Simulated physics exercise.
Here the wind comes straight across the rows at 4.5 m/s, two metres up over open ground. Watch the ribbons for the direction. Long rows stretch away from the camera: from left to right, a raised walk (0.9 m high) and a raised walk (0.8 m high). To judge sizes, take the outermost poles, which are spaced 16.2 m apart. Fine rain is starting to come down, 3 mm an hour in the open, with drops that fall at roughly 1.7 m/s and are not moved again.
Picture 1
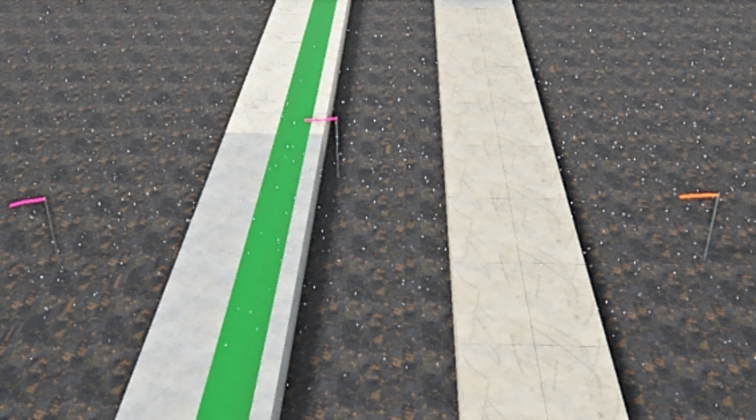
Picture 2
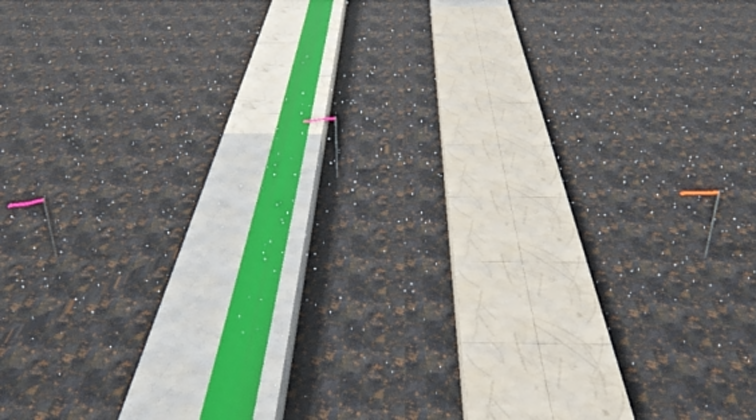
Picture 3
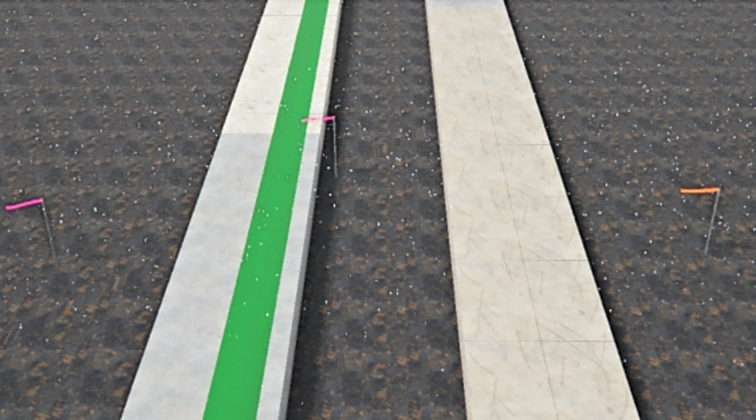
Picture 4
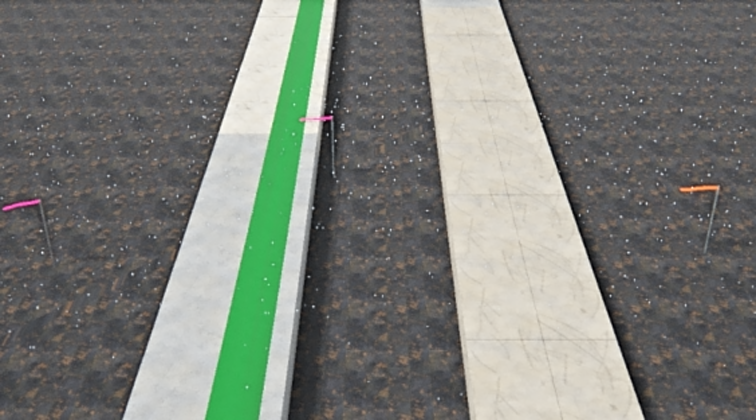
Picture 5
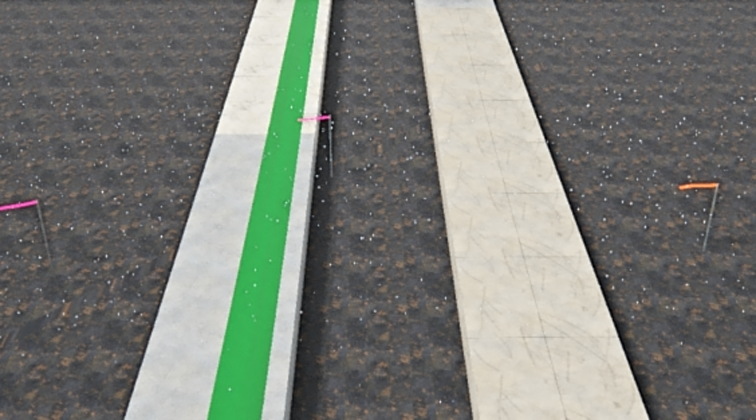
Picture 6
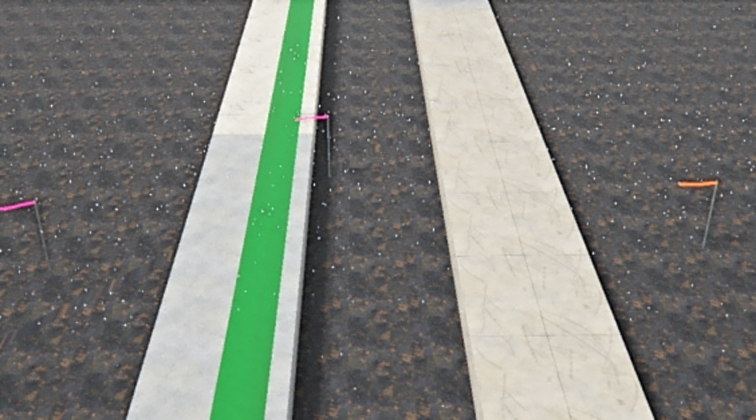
The footage shows two pale raised walks, the left one with a green stripe, running away across dark ground dotted with white specks, as pink and orange ribbons on thin poles point left and the view shifts slightly.
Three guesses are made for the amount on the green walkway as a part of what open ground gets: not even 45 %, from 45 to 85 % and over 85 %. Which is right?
The share there: More than 85 % of the open amount.
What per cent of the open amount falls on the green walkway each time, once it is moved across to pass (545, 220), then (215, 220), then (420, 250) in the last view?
First around 70 percent, next around 100 percent, last around 70 percent.
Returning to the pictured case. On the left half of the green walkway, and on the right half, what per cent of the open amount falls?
Roughly 105 percent on the left and roughly 95 percent on the right.
In 10 minutes the green walkway collects 0.5 mm against 0.5 mm in the open.
In 30 minutes the green walkway collects 1.5 mm against 1.5 mm in the open.
In 60 minutes the green walkway collects 3.0 mm against 3.0 mm in the open, so the green walkway has 99 % of the open amount; the left half of it has 103 %, the right half 96 %.
